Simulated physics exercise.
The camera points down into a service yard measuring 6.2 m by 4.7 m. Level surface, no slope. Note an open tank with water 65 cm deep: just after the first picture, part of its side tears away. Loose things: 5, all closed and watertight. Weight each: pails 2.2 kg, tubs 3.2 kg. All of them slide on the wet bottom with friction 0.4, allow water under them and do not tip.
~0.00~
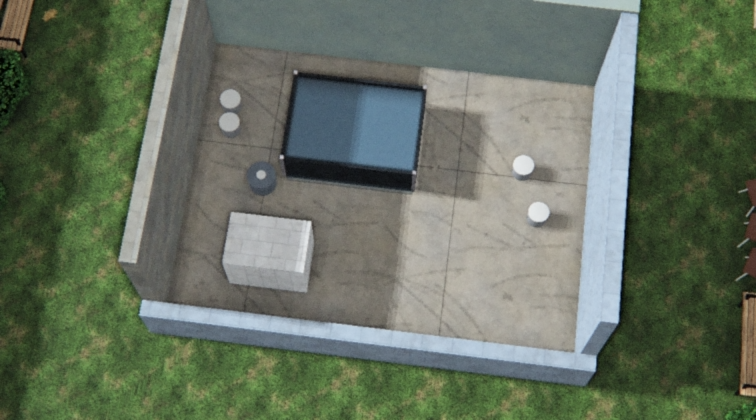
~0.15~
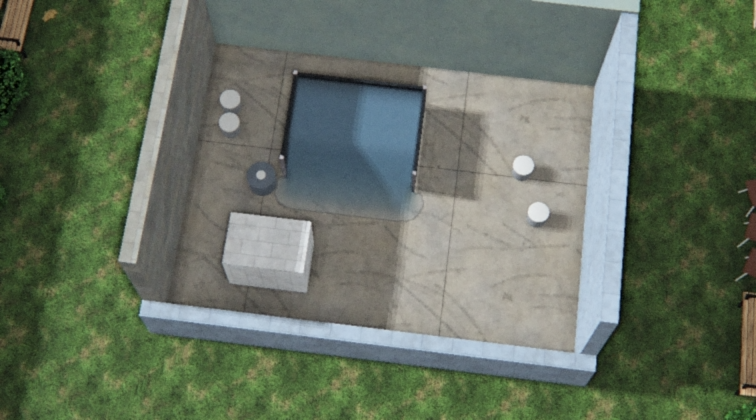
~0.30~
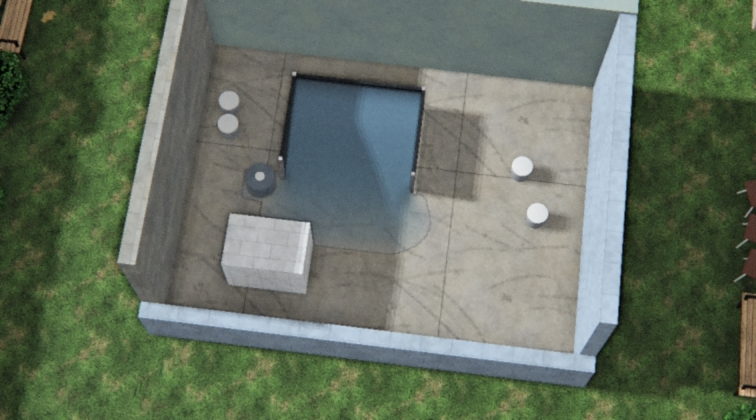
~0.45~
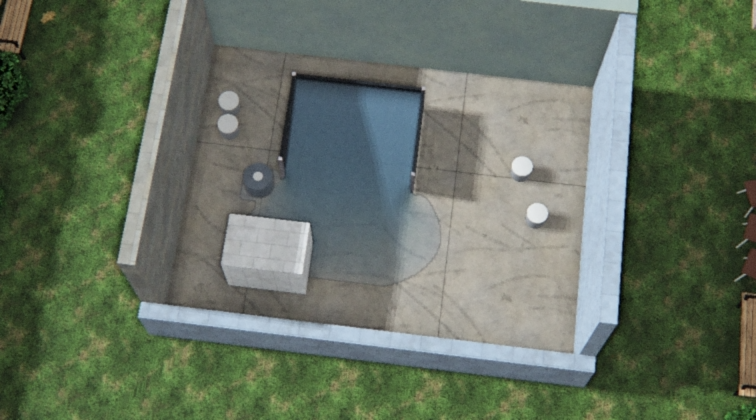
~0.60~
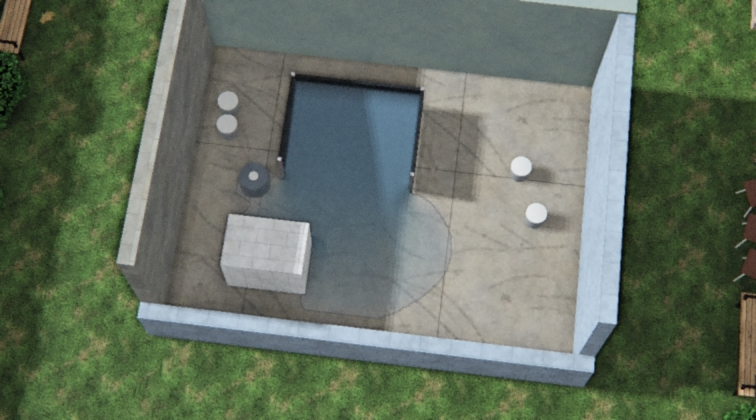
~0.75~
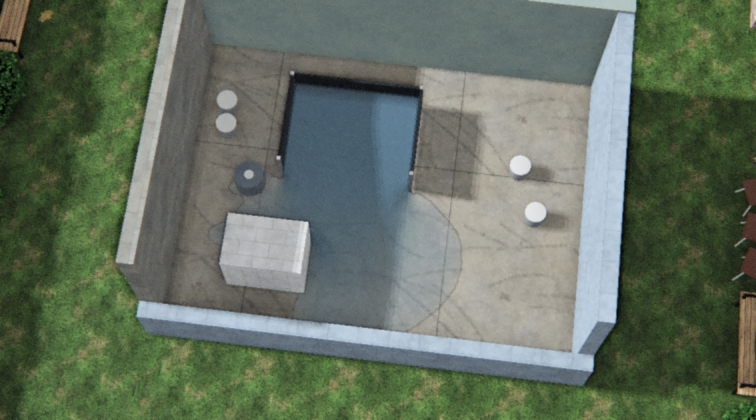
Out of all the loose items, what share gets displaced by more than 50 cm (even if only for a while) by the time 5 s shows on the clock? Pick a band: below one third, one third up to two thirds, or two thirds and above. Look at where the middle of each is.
The share is two thirds and above.
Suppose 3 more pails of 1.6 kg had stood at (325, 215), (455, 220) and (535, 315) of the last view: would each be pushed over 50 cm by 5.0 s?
Each in turn ends up beyond the limit, within the limit, beyond the limit.
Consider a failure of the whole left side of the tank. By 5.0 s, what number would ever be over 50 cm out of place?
3.
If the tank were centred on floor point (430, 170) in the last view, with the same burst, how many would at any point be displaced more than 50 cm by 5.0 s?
Count: 5.
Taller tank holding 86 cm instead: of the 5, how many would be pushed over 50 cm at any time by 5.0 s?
Then it comes to 5.
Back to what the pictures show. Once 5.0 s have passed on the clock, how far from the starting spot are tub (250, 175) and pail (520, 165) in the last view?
The first ends 120 centimetres from its start and the second 120 centimetres.
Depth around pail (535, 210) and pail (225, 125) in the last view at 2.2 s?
About 0 and 4 cm.
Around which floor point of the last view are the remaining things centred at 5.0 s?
I'd put it around (379, 108).
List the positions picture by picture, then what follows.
The first frame shows a tub at (261, 175) rests on the ground; a pail at (230, 99) rests on the ground; water covers 2.9 m2; 0 of 5 have shifted.
The second frame shows a tub at (261, 175), on the bottom; a pail at (230, 99), on the bottom; water covers 4.0 m2; 0 of 5 have shifted.
The third frame shows a tub at (260, 176), on the bottom; a pail at (229, 100), on the bottom; water covers 5.4 m2; 0 of 5 have shifted.
The fourth frame shows a tub at (258, 176) rests on the ground; a pail at (229, 100), on the bottom; water covers 6.6 m2; 0 of 5 have shifted.
The fifth frame shows a tub at (254, 176), on the bottom, 8 cm from its start; a pail at (228, 101) rests on the ground; water covers 7.9 m2; 1 of 5 have shifted.
The sixth frame shows a tub at (249, 174) rests on the ground, 14 cm from its start; a pail at (227, 99) rests on the ground; water covers 9.2 m2; 1 of 5 have shifted.
After 1.1 s 0 of 5 are over 50 cm from their spots; 0 afloat.
After 2.2 s 0 of 5 are over 50 cm from their spots; 0 afloat.
After 3.5 s 3 of 5 are over 50 cm from their spots; 1 afloat.
After 5.0 s 5 of 5 are over 50 cm from their spots, and 5 have been at some point; 3 afloat.
